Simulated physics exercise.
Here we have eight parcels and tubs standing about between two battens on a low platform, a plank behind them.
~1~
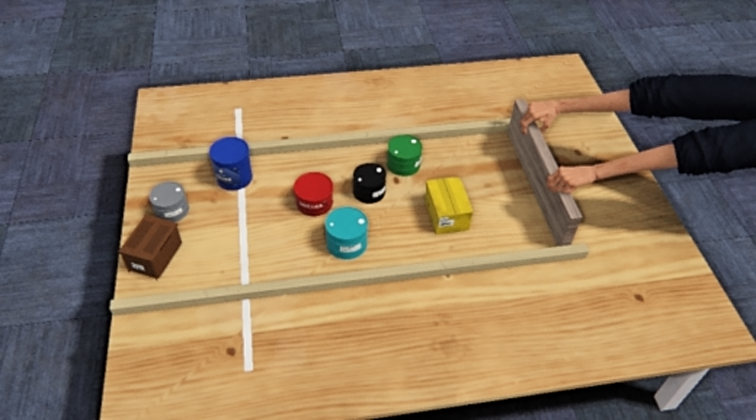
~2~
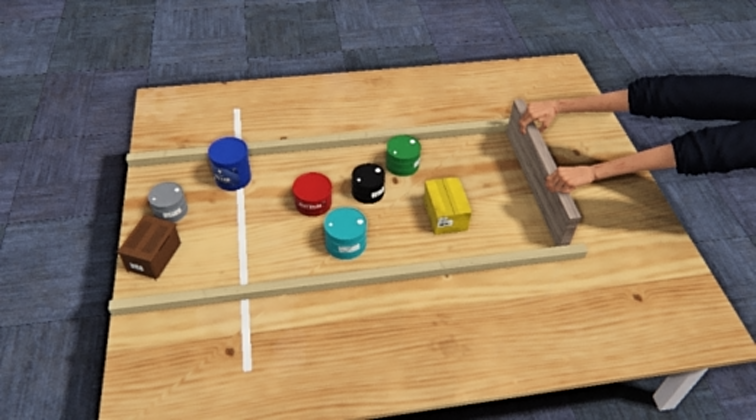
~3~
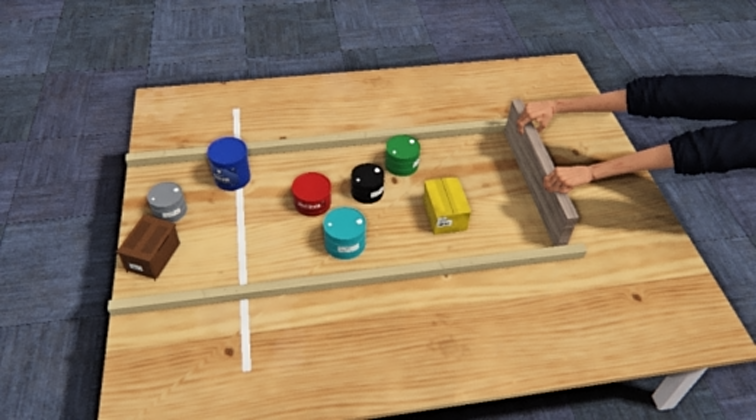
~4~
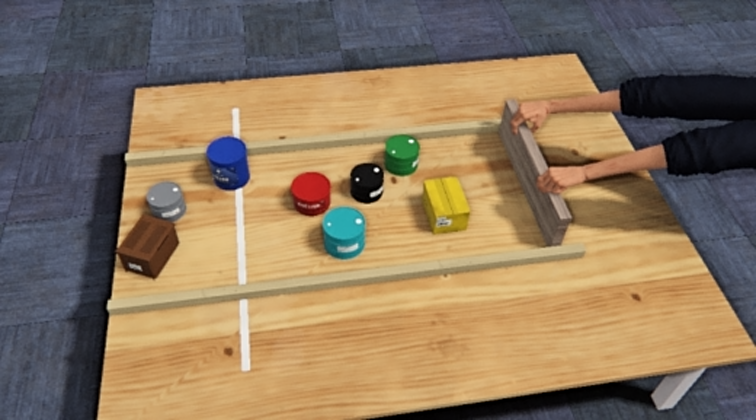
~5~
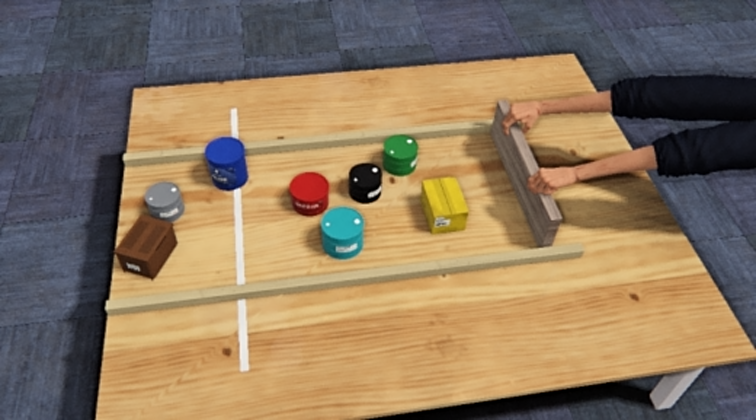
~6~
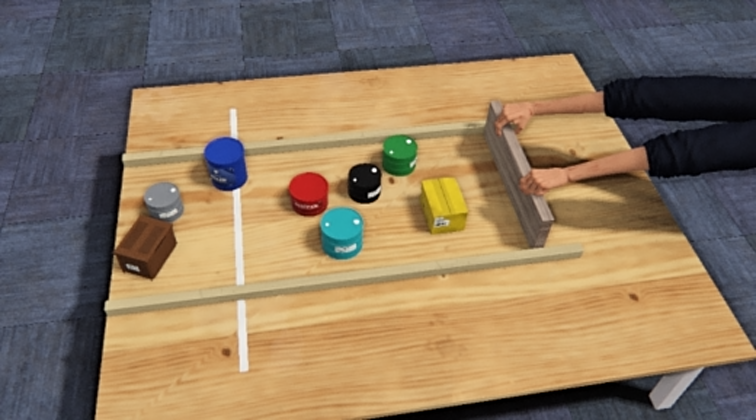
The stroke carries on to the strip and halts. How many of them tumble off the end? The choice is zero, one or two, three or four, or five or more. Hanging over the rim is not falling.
Outcome: The number that fall off is zero.
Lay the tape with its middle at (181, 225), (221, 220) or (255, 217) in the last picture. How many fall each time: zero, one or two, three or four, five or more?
In that order: Just one or two; not one; none.
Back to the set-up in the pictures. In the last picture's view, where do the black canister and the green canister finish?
Near (219, 199) and (217, 173).
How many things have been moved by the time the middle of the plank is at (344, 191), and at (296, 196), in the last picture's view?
At the one place 5, at the other 5.
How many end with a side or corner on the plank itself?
3 of them.
Early on, none off yet; brown tote at rest near (147, 248); grey canister at rest near (164, 203); blue pail at rest near (227, 165).
Finally, the number that fall off is zero.
